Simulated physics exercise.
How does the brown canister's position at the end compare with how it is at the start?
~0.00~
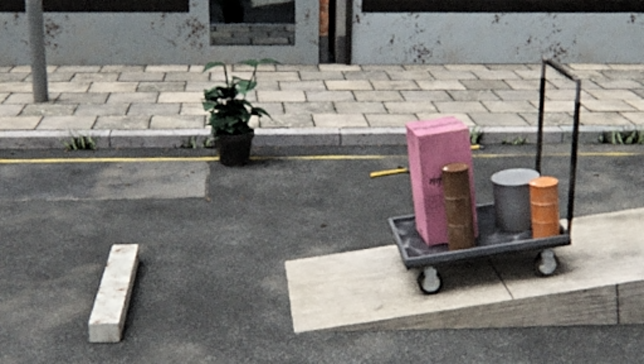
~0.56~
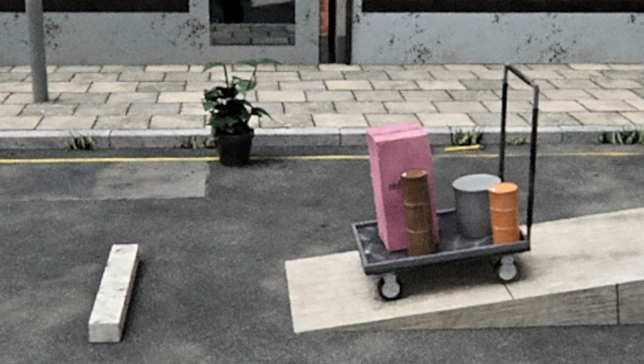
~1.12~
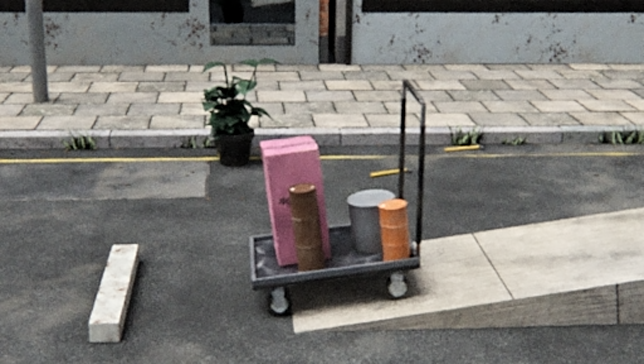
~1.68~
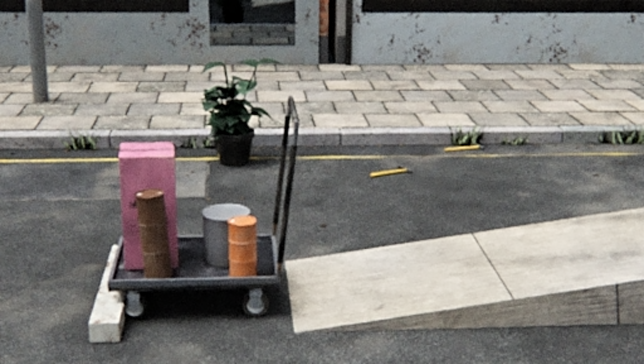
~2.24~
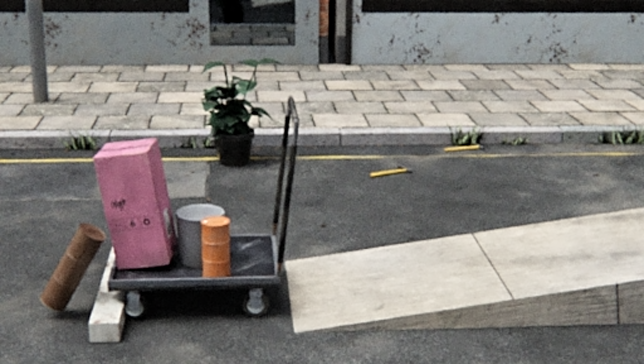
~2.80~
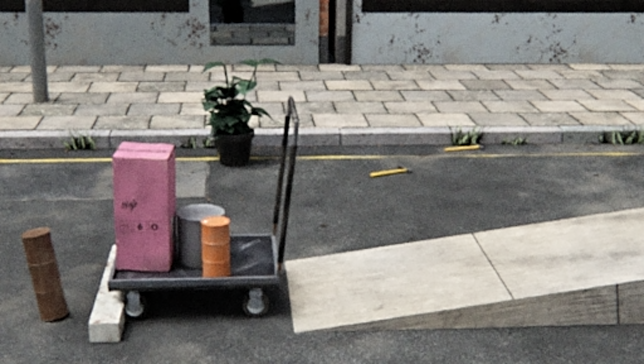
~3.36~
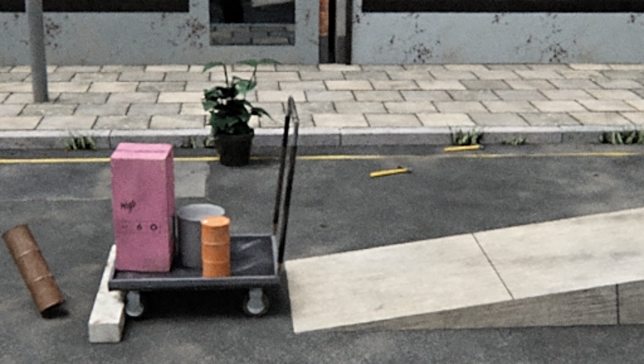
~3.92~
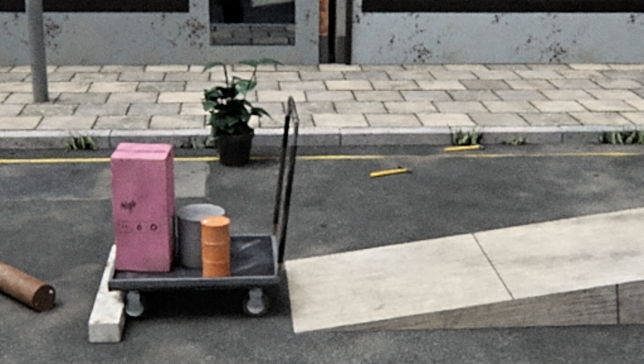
At the start it rides on the trolley, leaning slightly with the slope of the ramp. At the end it lies on its side on the asphalt at the left, beyond the kerb.
